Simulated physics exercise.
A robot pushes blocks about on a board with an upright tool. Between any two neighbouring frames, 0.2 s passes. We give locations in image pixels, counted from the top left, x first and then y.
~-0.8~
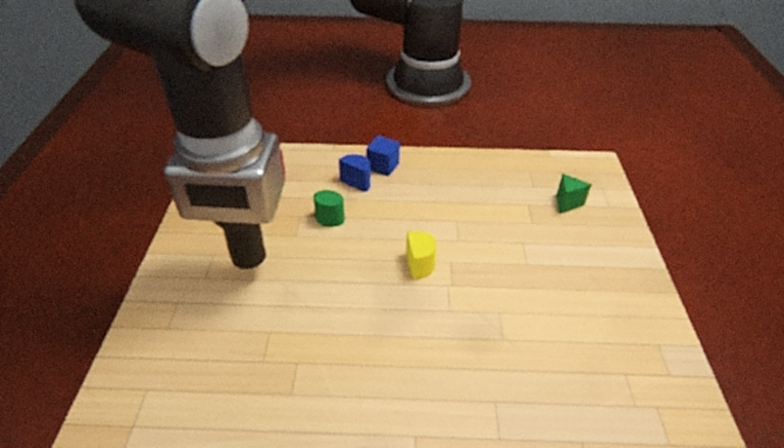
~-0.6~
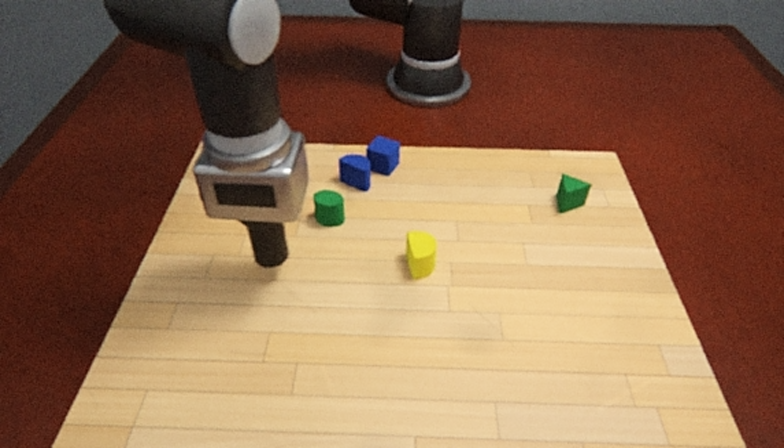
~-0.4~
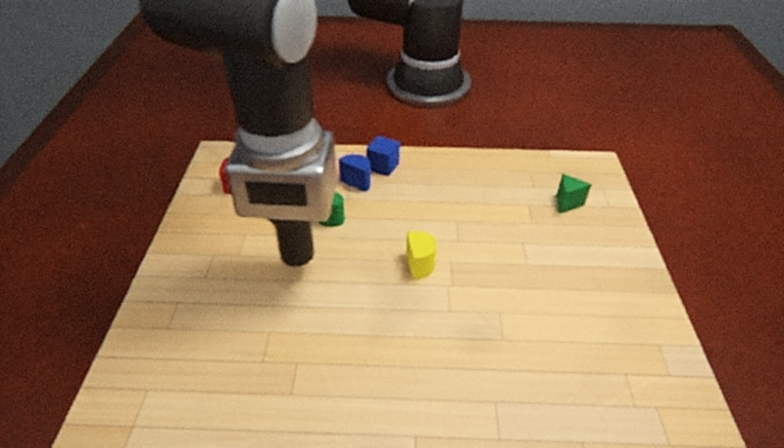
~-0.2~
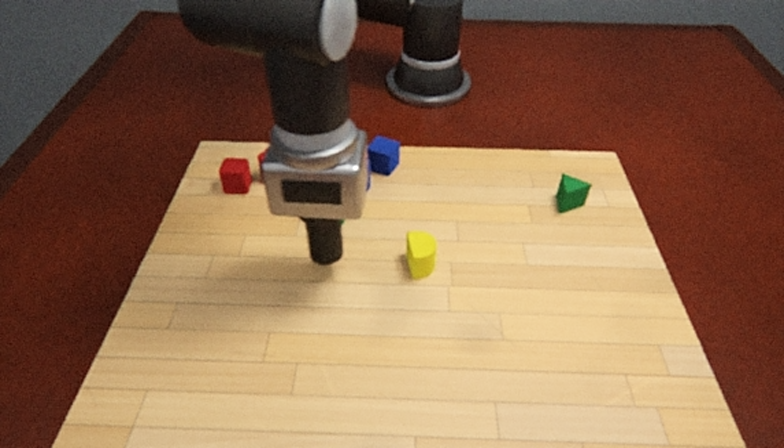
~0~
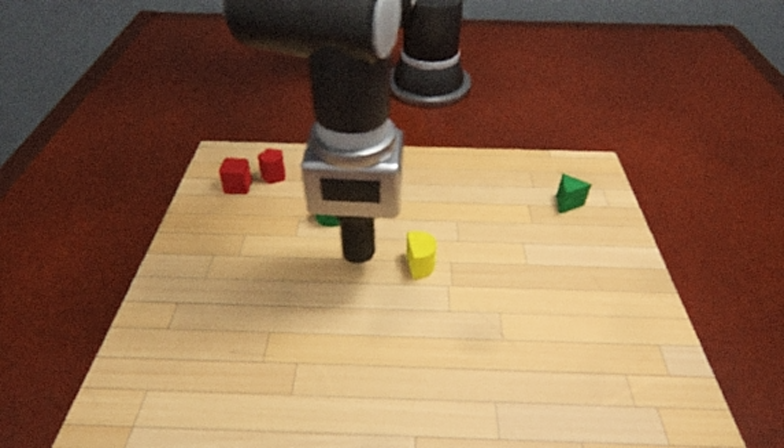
A pale wooden board lies on a dark red surface, seen from above and in front by a still camera. Blue blocks and a green oval sit toward the back left, a yellow half-round block near the middle and a green triangular one at right. A robot arm slides its upright tool steadily rightward toward the yellow block, uncovering two red blocks behind it, while no block moves.
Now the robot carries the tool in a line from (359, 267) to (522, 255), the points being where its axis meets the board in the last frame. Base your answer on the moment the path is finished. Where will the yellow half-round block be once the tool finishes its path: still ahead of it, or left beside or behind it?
Looking at the end of the path, the yellow half-round block is still being driven ahead.
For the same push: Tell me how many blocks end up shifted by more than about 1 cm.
I predict one.
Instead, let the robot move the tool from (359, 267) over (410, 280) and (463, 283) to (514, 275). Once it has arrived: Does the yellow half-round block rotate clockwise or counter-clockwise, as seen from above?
That block twists counter-clockwise.
The first path, step by step. One third of the way, tool (417, 247); yellow half-round block (447, 243), turned 20° clockwise.
Two thirds of the way, tool (473, 243); yellow half-round block (503, 242), turned 35° clockwise.
At the end, tool (526, 239); green oval not moved; yellow half-round block (558, 240), turned 40° clockwise.
